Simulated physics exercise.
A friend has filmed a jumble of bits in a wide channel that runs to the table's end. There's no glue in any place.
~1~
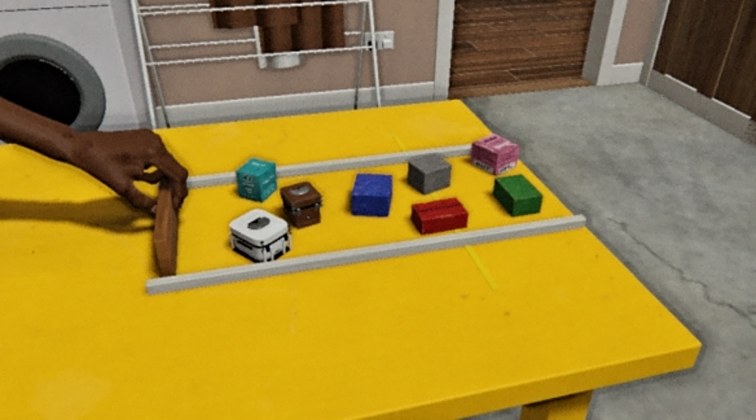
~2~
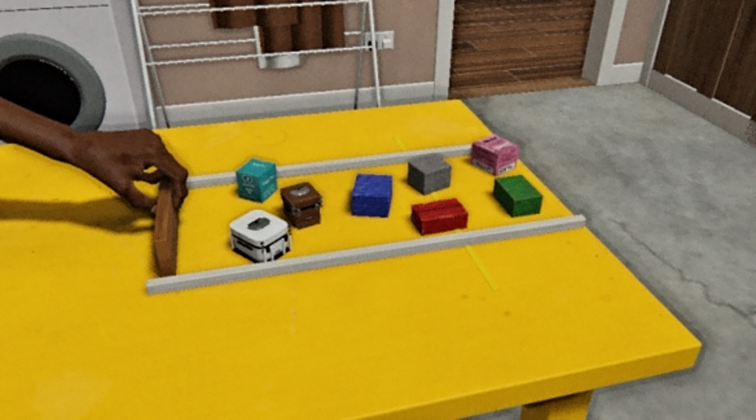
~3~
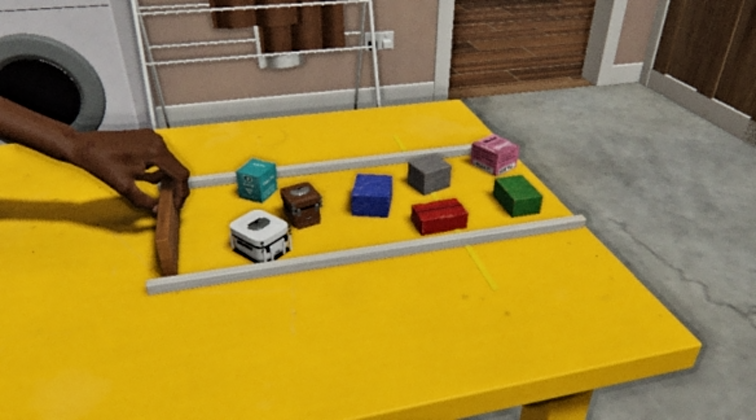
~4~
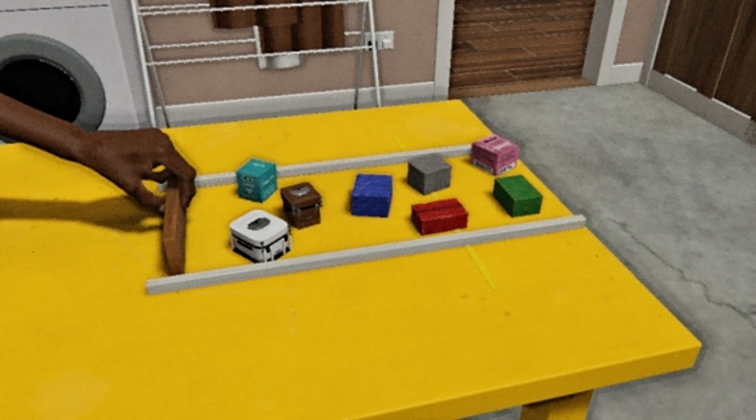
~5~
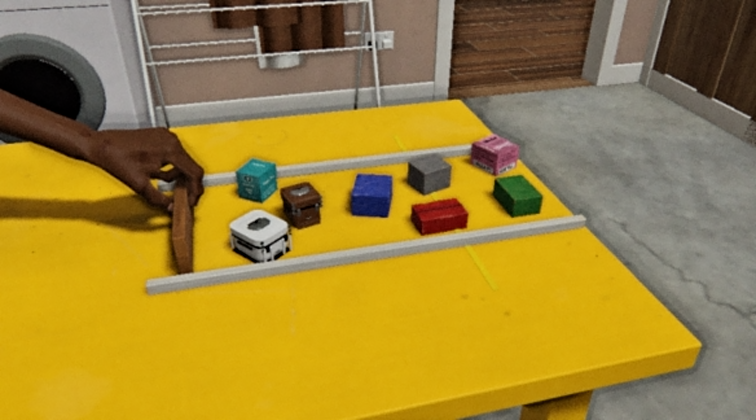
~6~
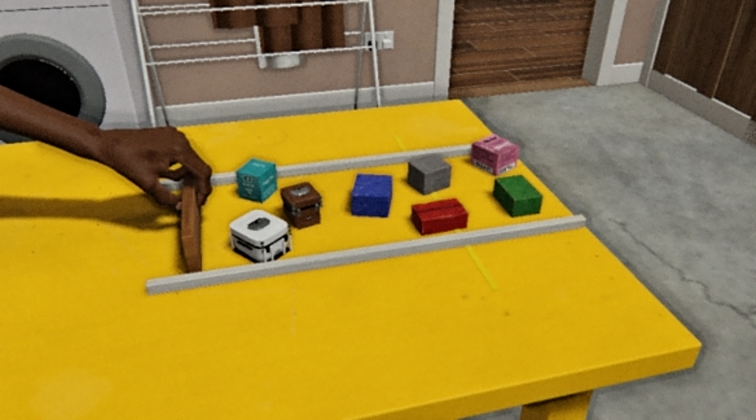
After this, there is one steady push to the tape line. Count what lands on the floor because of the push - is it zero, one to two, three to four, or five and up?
The count is zero.
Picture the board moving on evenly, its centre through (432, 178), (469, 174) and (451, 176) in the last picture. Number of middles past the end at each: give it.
The numbers are 0, 2 and 1.
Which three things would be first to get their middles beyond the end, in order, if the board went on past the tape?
First the pink box, next the green block, last the red box.
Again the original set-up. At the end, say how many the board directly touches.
3 in contact.
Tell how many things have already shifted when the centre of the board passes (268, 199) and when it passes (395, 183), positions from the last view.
Tally: First 2; then 6.
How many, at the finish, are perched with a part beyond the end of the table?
1 overhanging.
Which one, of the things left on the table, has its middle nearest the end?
The pink box is the one.
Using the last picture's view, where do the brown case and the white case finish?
One is at about (452, 187), the other at about (473, 213).
Early on, none off yet; pink box at rest near (494, 155); green block at rest near (517, 195); grey block at rest near (429, 174).
Finally, the number that fall off is zero.
